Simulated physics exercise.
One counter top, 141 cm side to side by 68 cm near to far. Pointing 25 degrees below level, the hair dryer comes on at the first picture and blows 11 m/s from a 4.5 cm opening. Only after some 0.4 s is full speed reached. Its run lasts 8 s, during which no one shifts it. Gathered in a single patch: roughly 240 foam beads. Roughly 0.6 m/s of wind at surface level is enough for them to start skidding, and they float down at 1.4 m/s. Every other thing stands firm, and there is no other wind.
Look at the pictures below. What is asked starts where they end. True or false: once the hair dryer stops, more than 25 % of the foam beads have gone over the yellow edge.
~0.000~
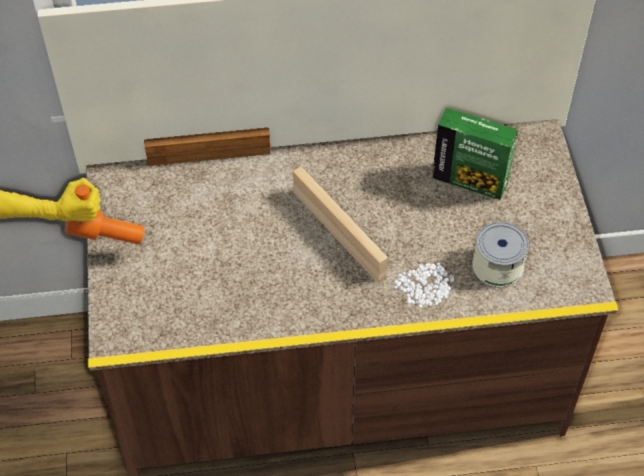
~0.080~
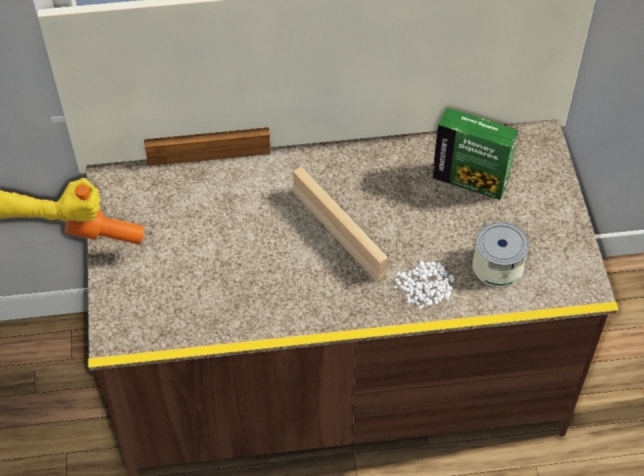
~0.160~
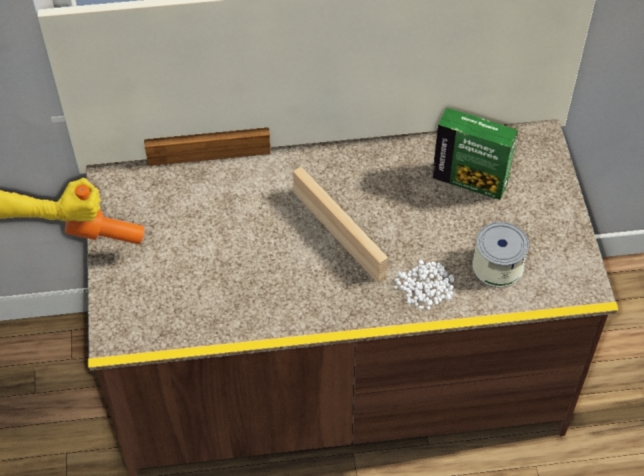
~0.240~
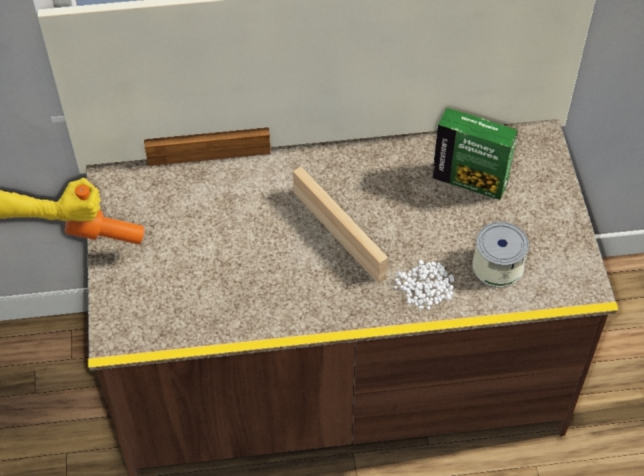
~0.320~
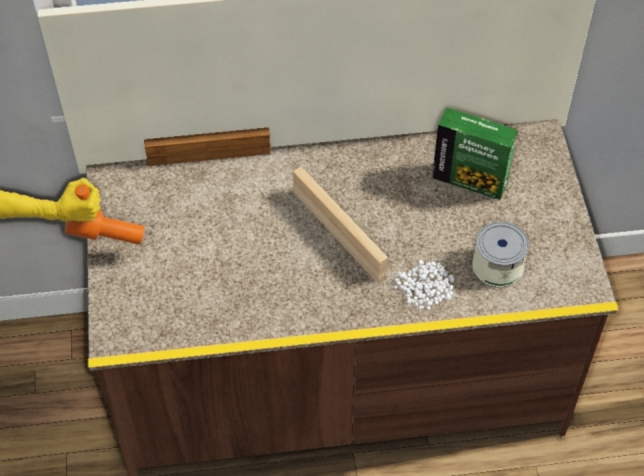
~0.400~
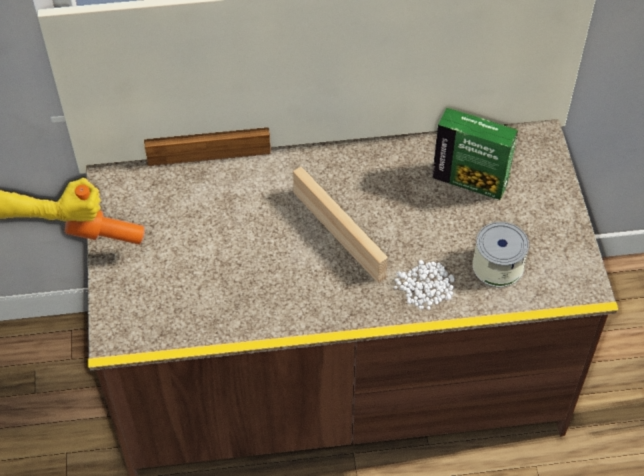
True.
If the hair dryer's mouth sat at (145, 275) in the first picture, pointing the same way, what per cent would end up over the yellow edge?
Result: Approx. 10 %.
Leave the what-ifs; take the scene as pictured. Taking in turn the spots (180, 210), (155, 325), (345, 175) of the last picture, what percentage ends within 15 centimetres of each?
I would say some 0 %, 0 % and 0 % respectively.
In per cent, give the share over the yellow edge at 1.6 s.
About 30 per cent.
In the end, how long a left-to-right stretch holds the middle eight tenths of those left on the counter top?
Around 10 centimetres from left to right.
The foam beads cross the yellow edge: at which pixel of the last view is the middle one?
Near (486, 324).
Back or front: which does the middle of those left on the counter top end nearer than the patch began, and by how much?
Drift: Rearward direction, about 5 cm.
After 1.6 s, 53 % are on the move or not yet settled, 28 % are over the yellow edge; the middle of those still in play is near (434, 281).
After 2.6 s, 45 % are on the move or not yet settled, 37 % are over the yellow edge; the middle of those still in play is near (434, 281).
After 4.4 s, 31 % are on the move or not yet settled, 48 % are over the yellow edge; the middle of those still in play is near (434, 281).
After 8.0 s, at the end, 61 % are over the yellow edge; the middle of those still in play is near (435, 274).
